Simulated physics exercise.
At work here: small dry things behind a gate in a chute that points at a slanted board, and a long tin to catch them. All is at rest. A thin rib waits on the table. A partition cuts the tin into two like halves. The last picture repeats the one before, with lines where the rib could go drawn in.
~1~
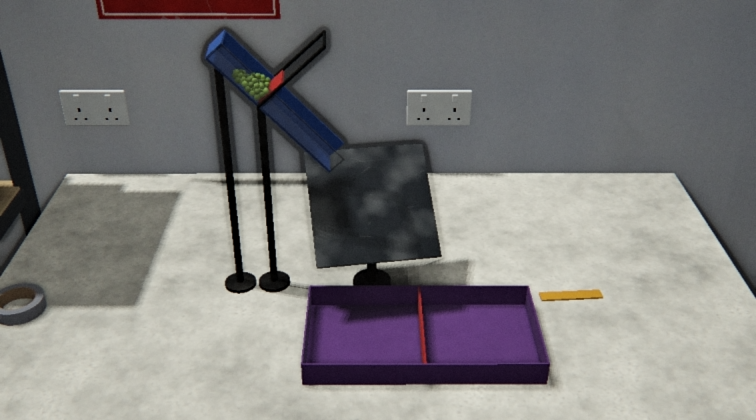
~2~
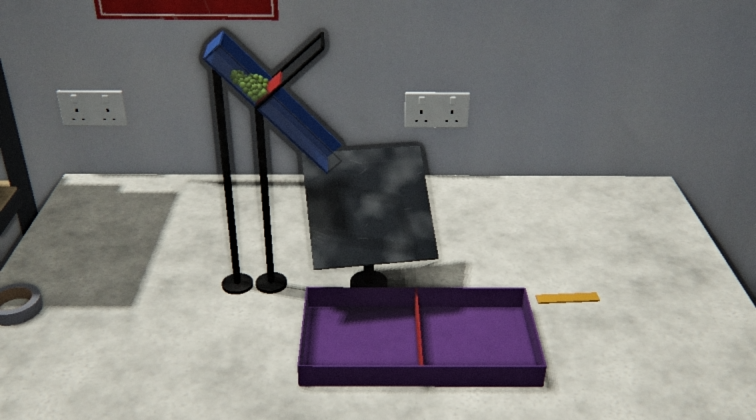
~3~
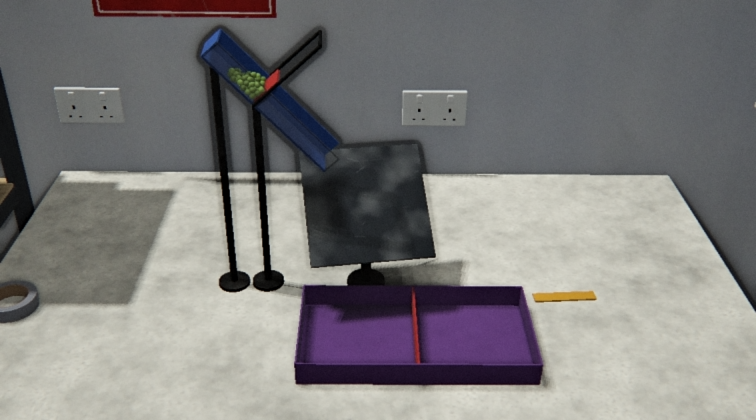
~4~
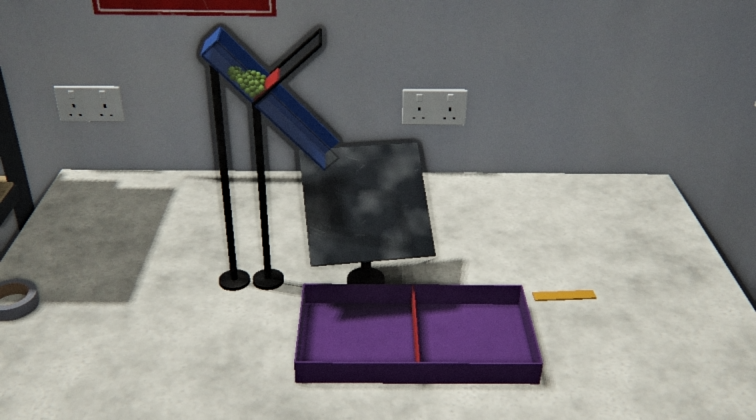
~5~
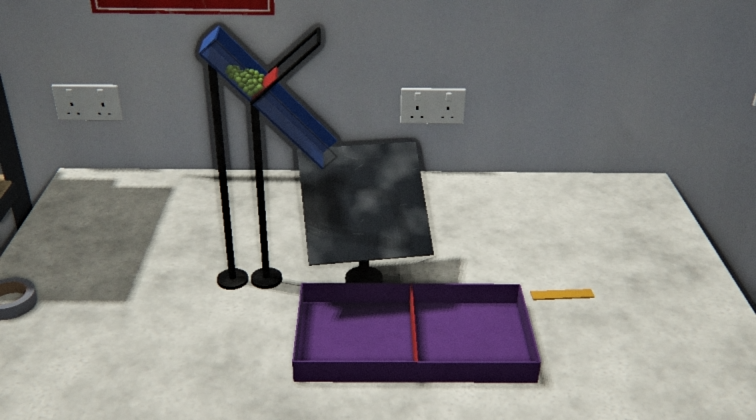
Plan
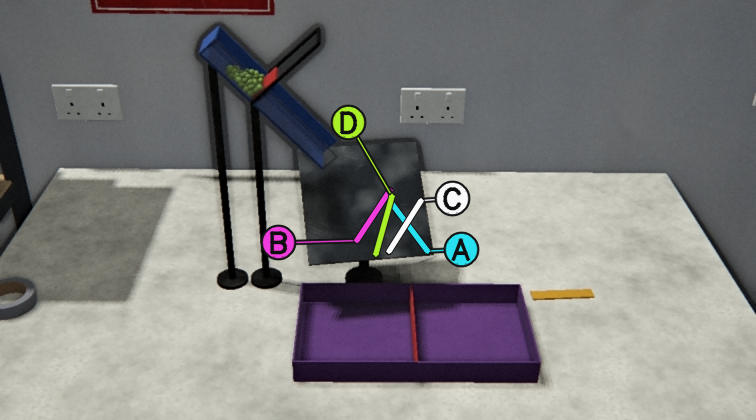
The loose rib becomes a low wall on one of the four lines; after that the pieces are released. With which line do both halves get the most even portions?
Go for A.
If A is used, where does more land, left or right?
The right half.
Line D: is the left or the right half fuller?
More lands on the left.
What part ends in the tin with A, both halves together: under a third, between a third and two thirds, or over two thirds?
Over two thirds.
On the marked copy, line A from (389, 200) to (427, 251); line B from (389, 190) to (356, 240); line C from (421, 200) to (388, 251); line D from (392, 196) to (375, 254).
Choosing A, of what is caught, close to a third in the left half, close to two thirds in the right.
Choosing B, of what is caught, all but a few in the left half, a small share in the right.
Choosing C, of what is caught, all but a few in the left half, only a few in the right.
Choosing D, of what is caught, all but a few in the left half, only a few in the right.
